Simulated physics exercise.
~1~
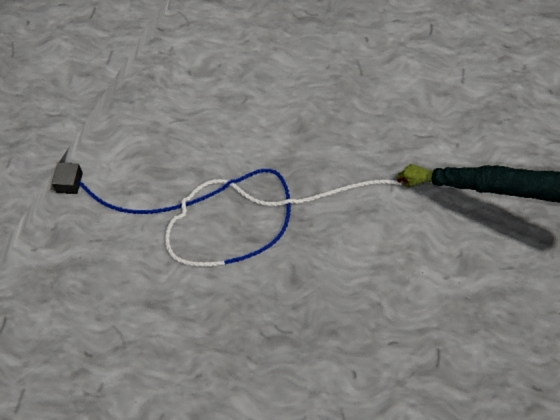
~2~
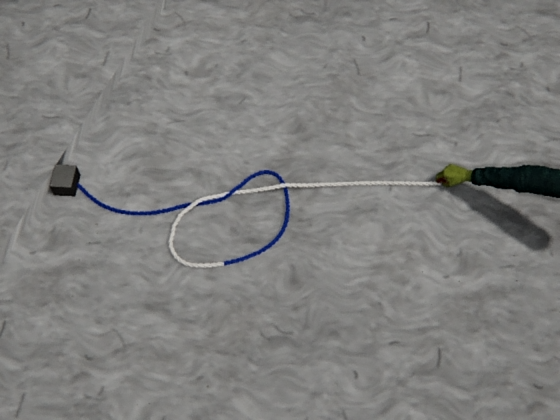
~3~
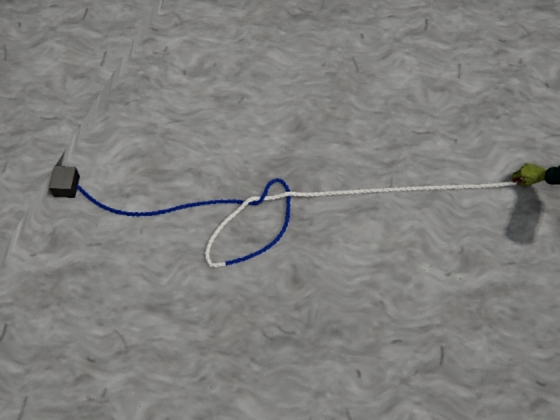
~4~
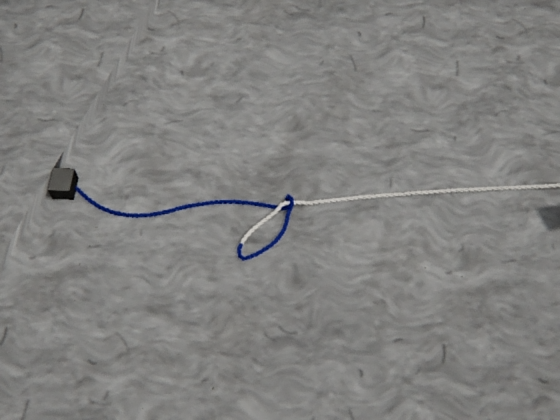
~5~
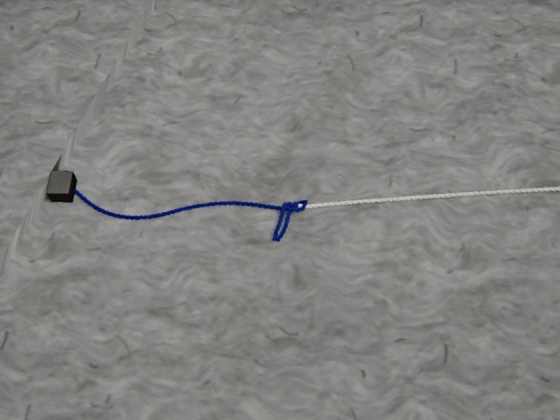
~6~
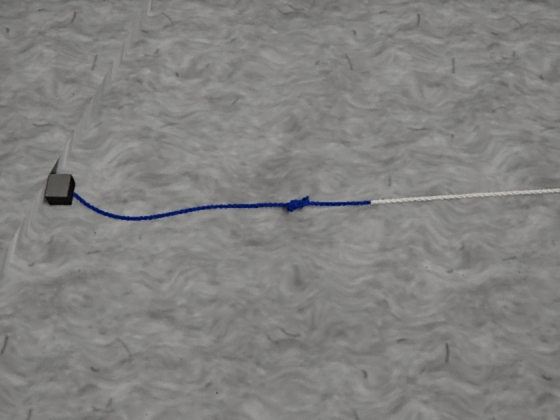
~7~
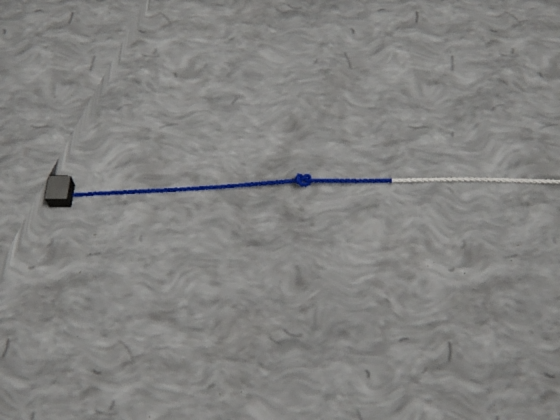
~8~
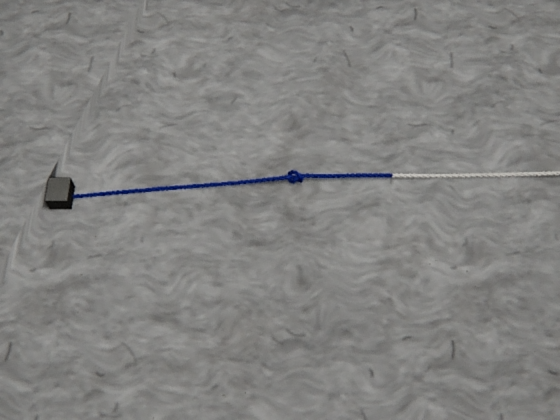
A rope, blue on its left part and white on its right, lies in loose loops on a mottled grey floor, seen from above at a slant. Its left end is fixed to a small dark block, while a yellow-green gripper on a dark green arm holds the white end. The arm draws that end rightward and passes out of view as the loops shrink. The last loop narrows to a small blue fold, then closes into a lump. Finally the rope straightens, pulled taut with a small tight knot in its blue part.
